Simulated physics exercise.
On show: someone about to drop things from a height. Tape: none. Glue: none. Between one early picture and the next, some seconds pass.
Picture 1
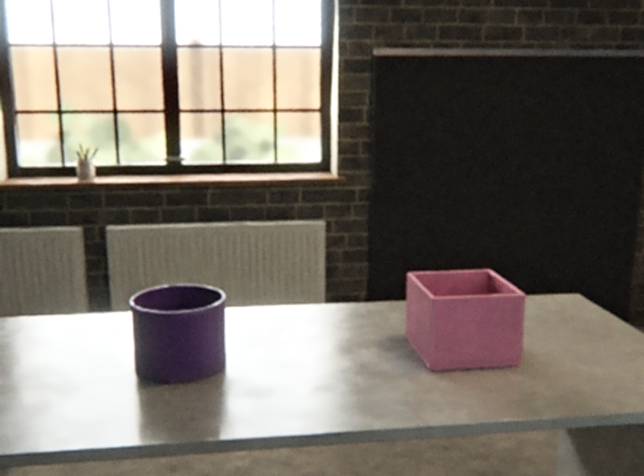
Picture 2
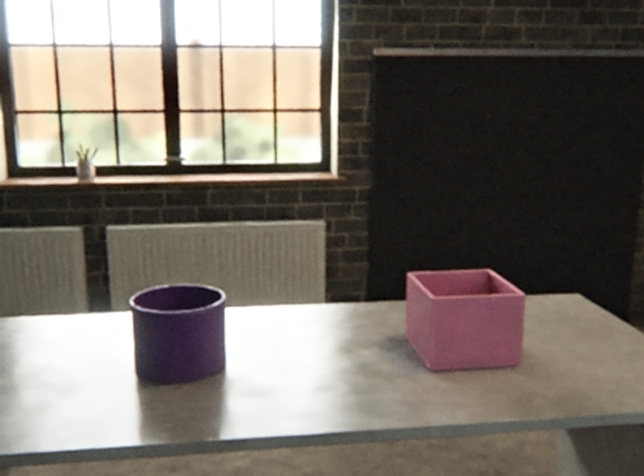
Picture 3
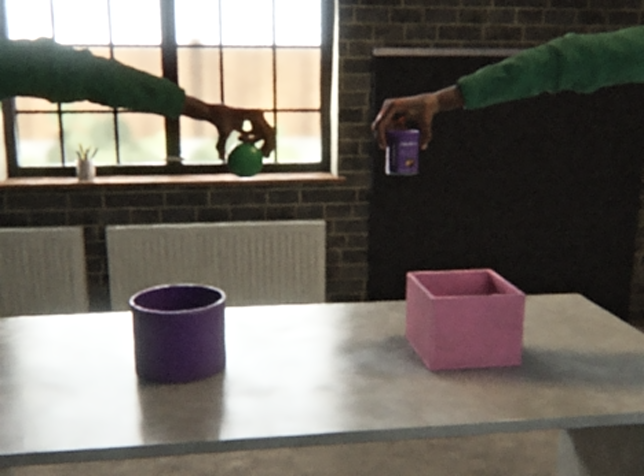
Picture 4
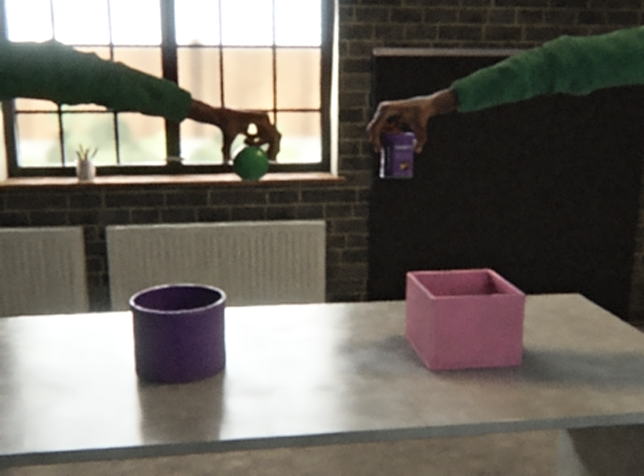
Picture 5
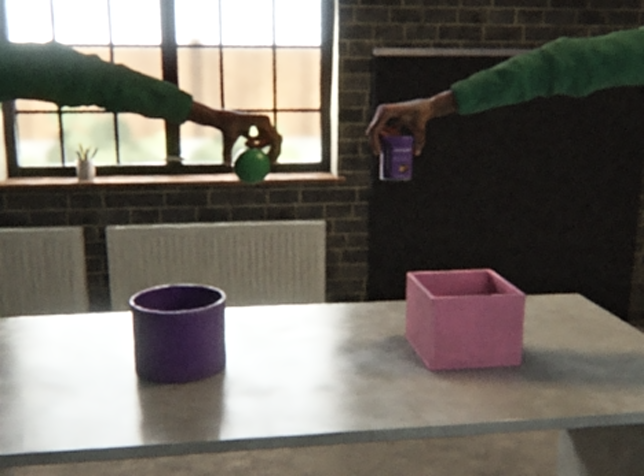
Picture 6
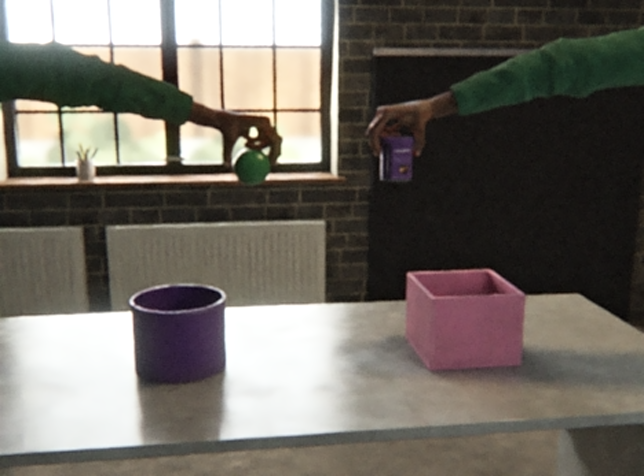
Two green-sleeved arms reached in from either side above a table with a purple pot and a pink basket, one holding a green apple and the other a purple tin, then shifted slightly and stayed nearly still.
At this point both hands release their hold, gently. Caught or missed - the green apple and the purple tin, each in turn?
I would say the green apple misses, the purple tin misses.
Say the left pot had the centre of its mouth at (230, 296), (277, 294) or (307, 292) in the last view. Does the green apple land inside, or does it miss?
Well, it is captured on the first go, is captured on the second and never enters on the third.
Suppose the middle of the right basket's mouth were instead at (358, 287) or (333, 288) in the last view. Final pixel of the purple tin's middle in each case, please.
About (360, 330) and (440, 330).
Then, 0.20 s later than the last frame, green apple dropping near (253, 227); purple tin dropping near (395, 218).
When it is over, the green apple falls beside it, near (255, 345); the purple tin falls beside it, near (392, 335).
